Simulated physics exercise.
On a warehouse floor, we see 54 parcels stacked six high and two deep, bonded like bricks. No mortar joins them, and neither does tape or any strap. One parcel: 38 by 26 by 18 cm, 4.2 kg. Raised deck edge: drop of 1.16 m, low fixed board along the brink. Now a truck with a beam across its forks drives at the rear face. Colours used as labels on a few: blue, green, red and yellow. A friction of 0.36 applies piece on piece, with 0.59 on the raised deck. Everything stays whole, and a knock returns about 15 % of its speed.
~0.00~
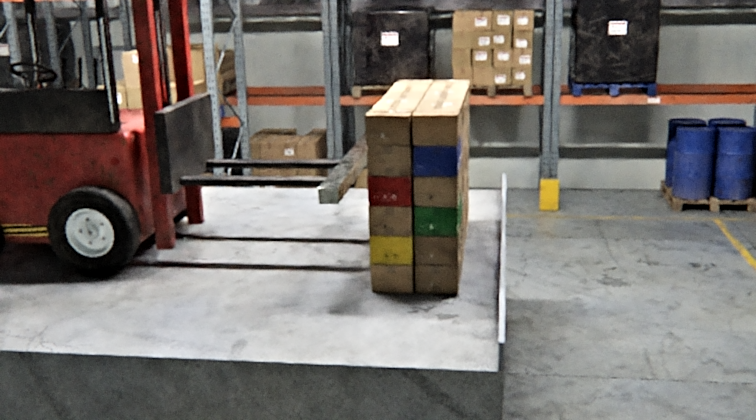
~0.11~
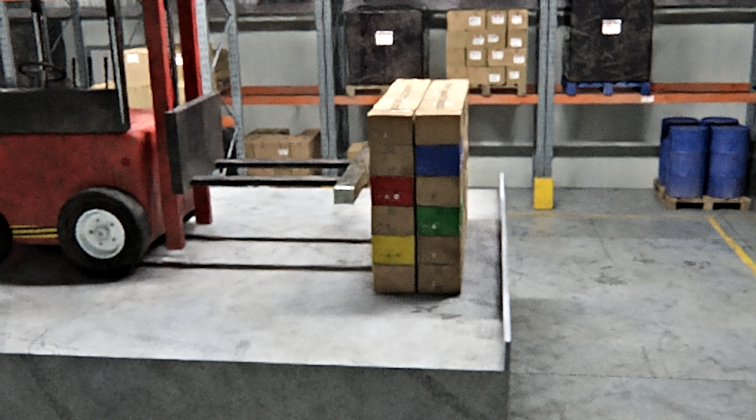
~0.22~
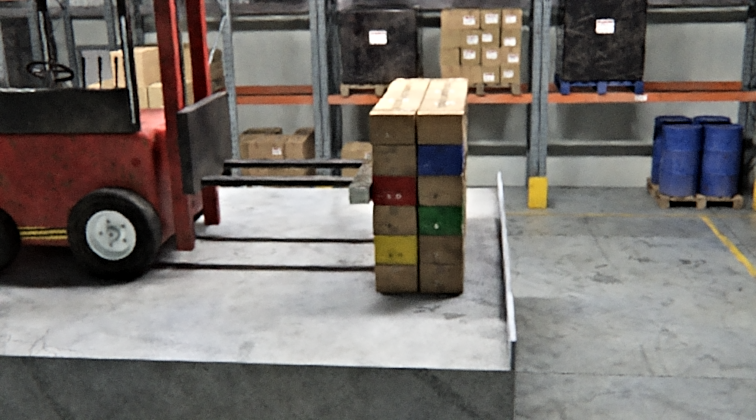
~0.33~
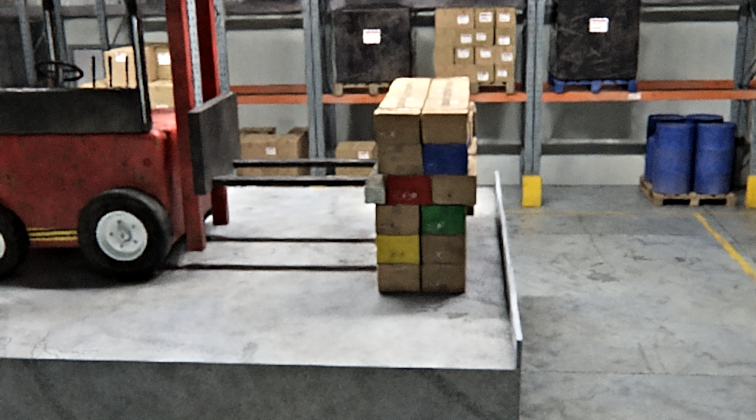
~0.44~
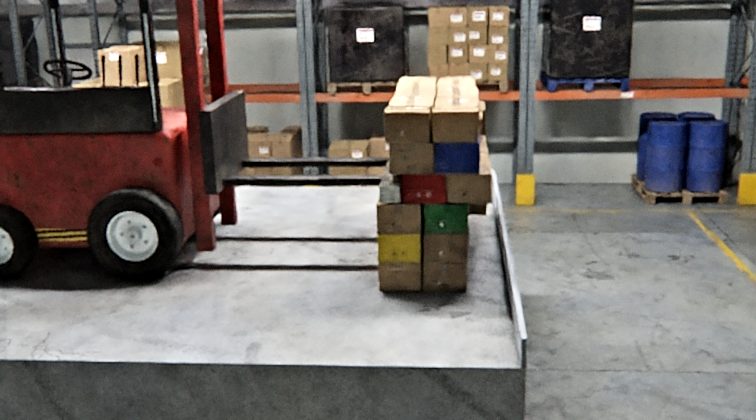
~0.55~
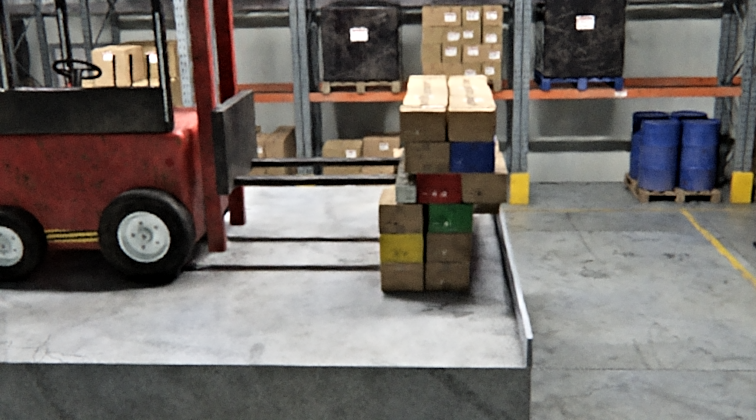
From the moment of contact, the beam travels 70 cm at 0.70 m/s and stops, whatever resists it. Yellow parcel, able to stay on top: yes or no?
Yes.
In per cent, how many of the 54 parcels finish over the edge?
I'd put it at roughly 65 per cent of them.
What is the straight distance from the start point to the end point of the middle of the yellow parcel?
About 0 cm from where it started.
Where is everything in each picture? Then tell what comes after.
In the first frame (pixels give the middle of a visible side; the camera moves round a little), beam (330, 196) 15 cm from the stack; yellow parcel (391, 250); red parcel (390, 192); green parcel (436, 222); none has stirred.
The second frame shows beam (345, 196) 8 cm from the stack; yellow parcel (393, 250).
The third frame shows beam (361, 196) 1 mm in; yellow parcel (395, 250).
The fourth frame shows beam (376, 196) 8 cm in; yellow parcel (398, 249); red parcel (409, 190) 8 cm from its place; movement in 30 of them.
The fifth frame shows beam (391, 195) 15 cm in; yellow parcel (399, 249); red parcel (424, 189) 15 cm from its place; movement in 35 of them.
The sixth frame shows beam (407, 194) 23 cm in; yellow parcel (401, 248); red parcel (439, 188) 23 cm from its place; blue parcel (473, 158) 16 cm from its place; movement in 39 of them.
After 0.92 s, none of the 54 parcels over the edge, 44 disturbed; yellow parcel unmoved; blue parcel 26° from how it stood, 11 cm lower.
After 1.44 s, 21 of the 54 parcels over the edge; yellow parcel unmoved; blue parcel on its side.
In the end (2.0 s), 34 of the 54 parcels over the edge; yellow parcel unmoved; red parcel on its side; green parcel on its side. From the last view, middles, yellow parcel near (402, 244).
